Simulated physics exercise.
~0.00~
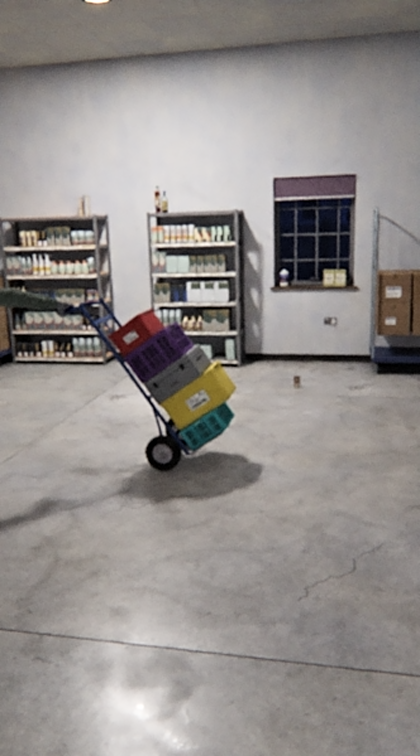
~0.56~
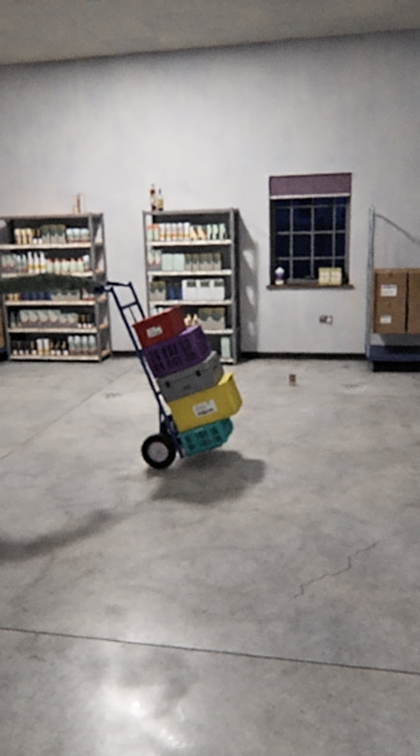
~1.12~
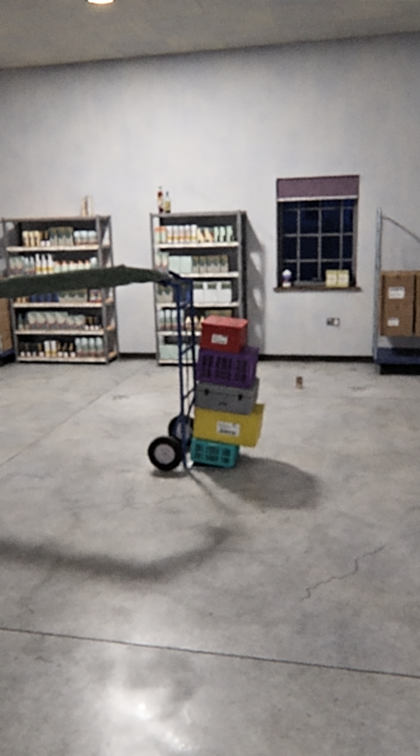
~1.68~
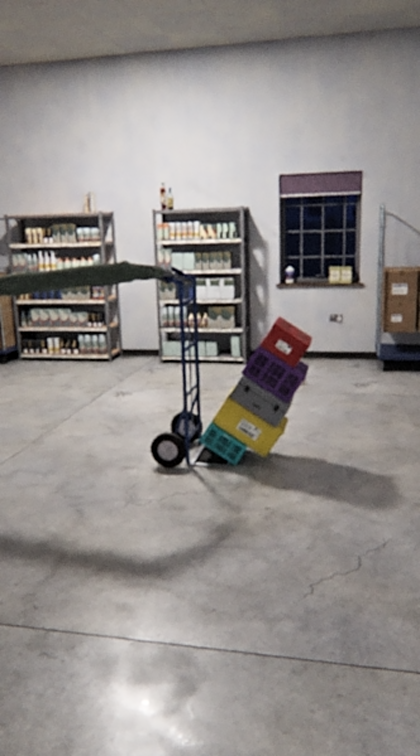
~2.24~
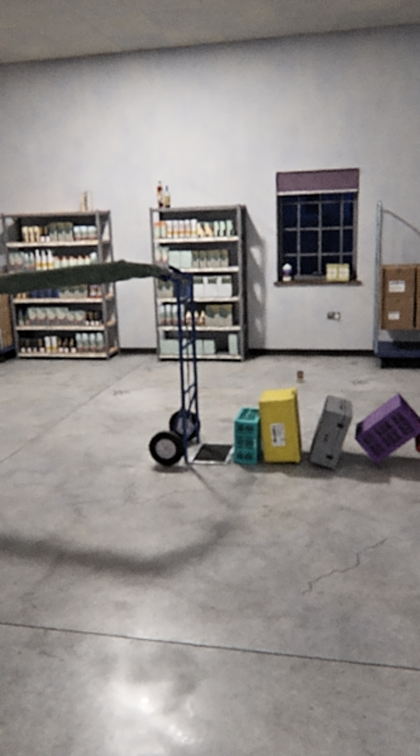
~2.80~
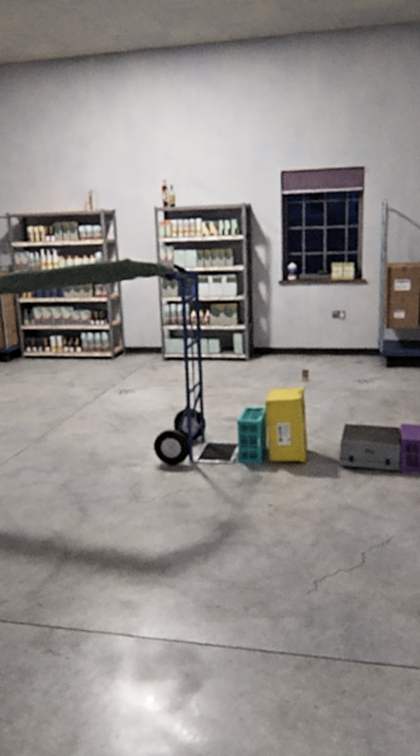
A loaded hand truck swings upright and stops, and its stacked crates topple to the right.
